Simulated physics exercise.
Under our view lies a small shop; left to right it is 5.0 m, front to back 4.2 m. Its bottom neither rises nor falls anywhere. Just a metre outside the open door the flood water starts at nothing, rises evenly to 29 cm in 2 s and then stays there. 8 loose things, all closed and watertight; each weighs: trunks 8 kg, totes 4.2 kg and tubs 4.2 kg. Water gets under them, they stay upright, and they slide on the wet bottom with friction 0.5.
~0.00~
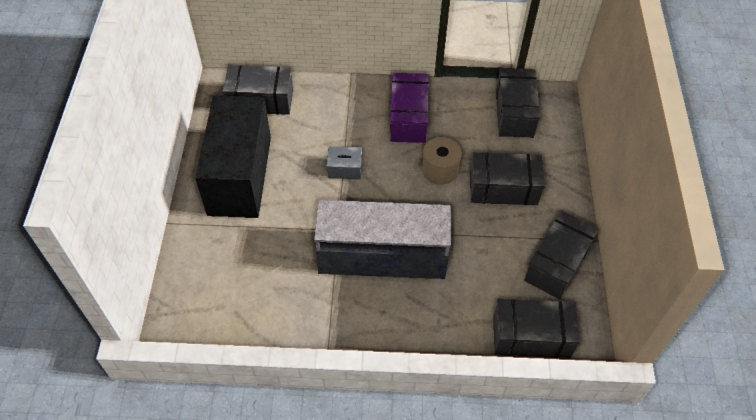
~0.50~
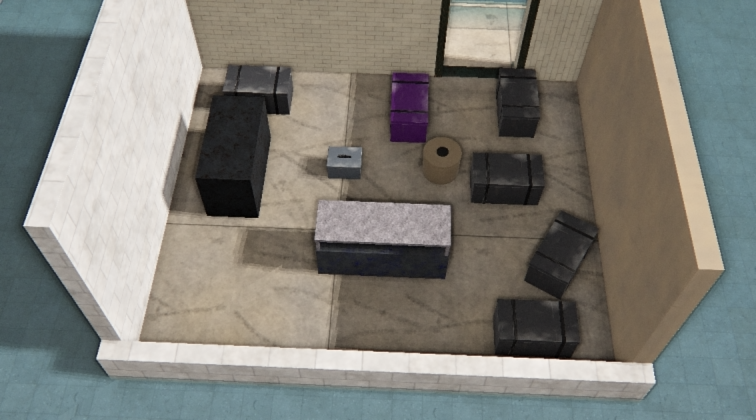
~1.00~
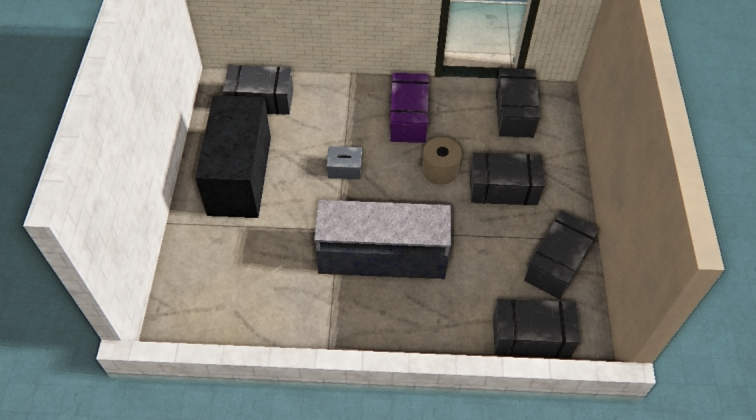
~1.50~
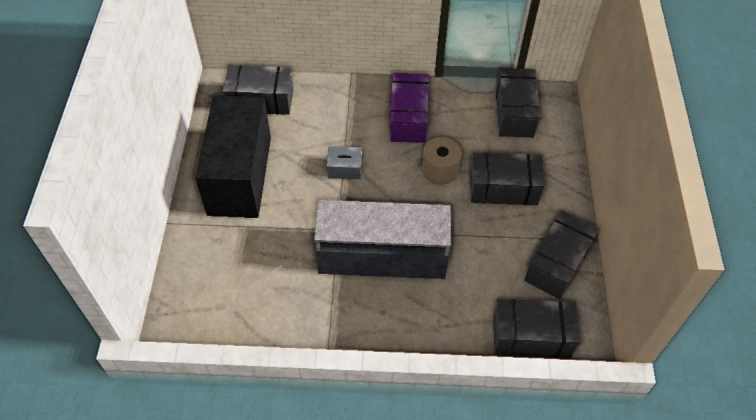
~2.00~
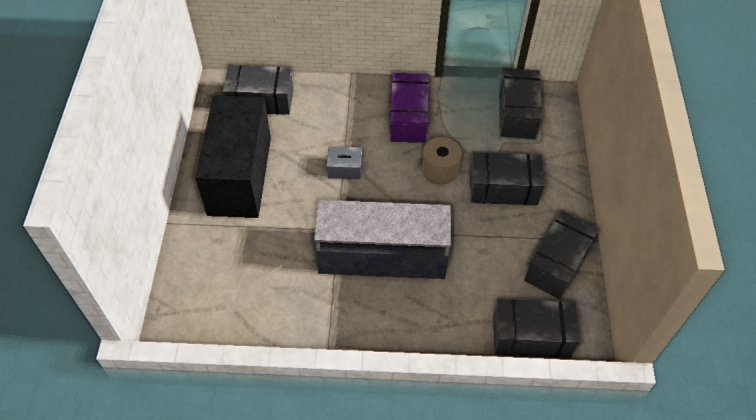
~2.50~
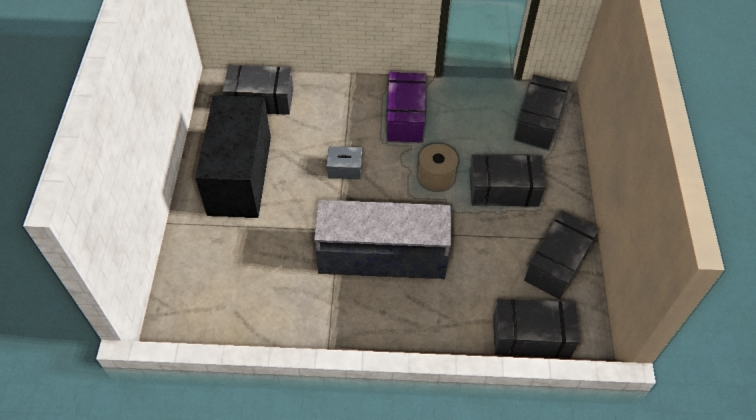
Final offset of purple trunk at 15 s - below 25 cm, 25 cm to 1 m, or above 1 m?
It gets shunted a bit.
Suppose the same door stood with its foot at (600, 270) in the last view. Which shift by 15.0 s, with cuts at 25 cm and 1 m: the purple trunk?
Note: Purple trunk displaced a long way.
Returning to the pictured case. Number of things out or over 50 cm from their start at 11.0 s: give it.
By then the count is 7.
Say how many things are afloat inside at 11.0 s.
Count: 8.
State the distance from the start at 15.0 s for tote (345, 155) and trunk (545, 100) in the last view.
The first is 100 cm from its start, the second 400 cm.
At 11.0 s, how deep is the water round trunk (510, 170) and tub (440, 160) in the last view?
First about 14 cm, second about 6 cm.
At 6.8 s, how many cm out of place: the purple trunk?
It is about 60 cm out of place by then.
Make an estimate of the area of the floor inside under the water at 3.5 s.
Roughly 9.0 m2.
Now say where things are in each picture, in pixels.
The first picture shows the purple trunk at (410, 97) rests on the ground; 0.0 m2 under water; 0 of 8 have shifted.
The second picture shows the purple trunk at (410, 97) rests on the ground; 0.0 m2 under water; 0 of 8 have shifted.
The third picture shows the purple trunk at (410, 97), on the bottom; water covers 0.0 m2; 0 of 8 have shifted.
The fourth picture shows the purple trunk at (410, 97) rests on the ground; water covers 0.1 m2; 0 of 8 have shifted.
The fifth picture shows the purple trunk at (410, 97) rests on the ground; 1.0 m2 under water; 0 of 8 have shifted.
The sixth picture shows the purple trunk at (407, 96) rests on the ground, 4 cm from its start; 3.1 m2 under water; 2 of 8 have shifted.
After 3.5 s the purple trunk is near (369, 95), 0.5 m from its start, aground; 3 afloat.
After 6.8 s the purple trunk is near (355, 91), 0.7 m from its start, afloat; 7 afloat.
After 11.0 s the purple trunk is near (368, 136), 0.8 m from its start, afloat; 8 afloat.
After 15.0 s the purple trunk is near (356, 94), 0.7 m from its start, afloat; 8 afloat.
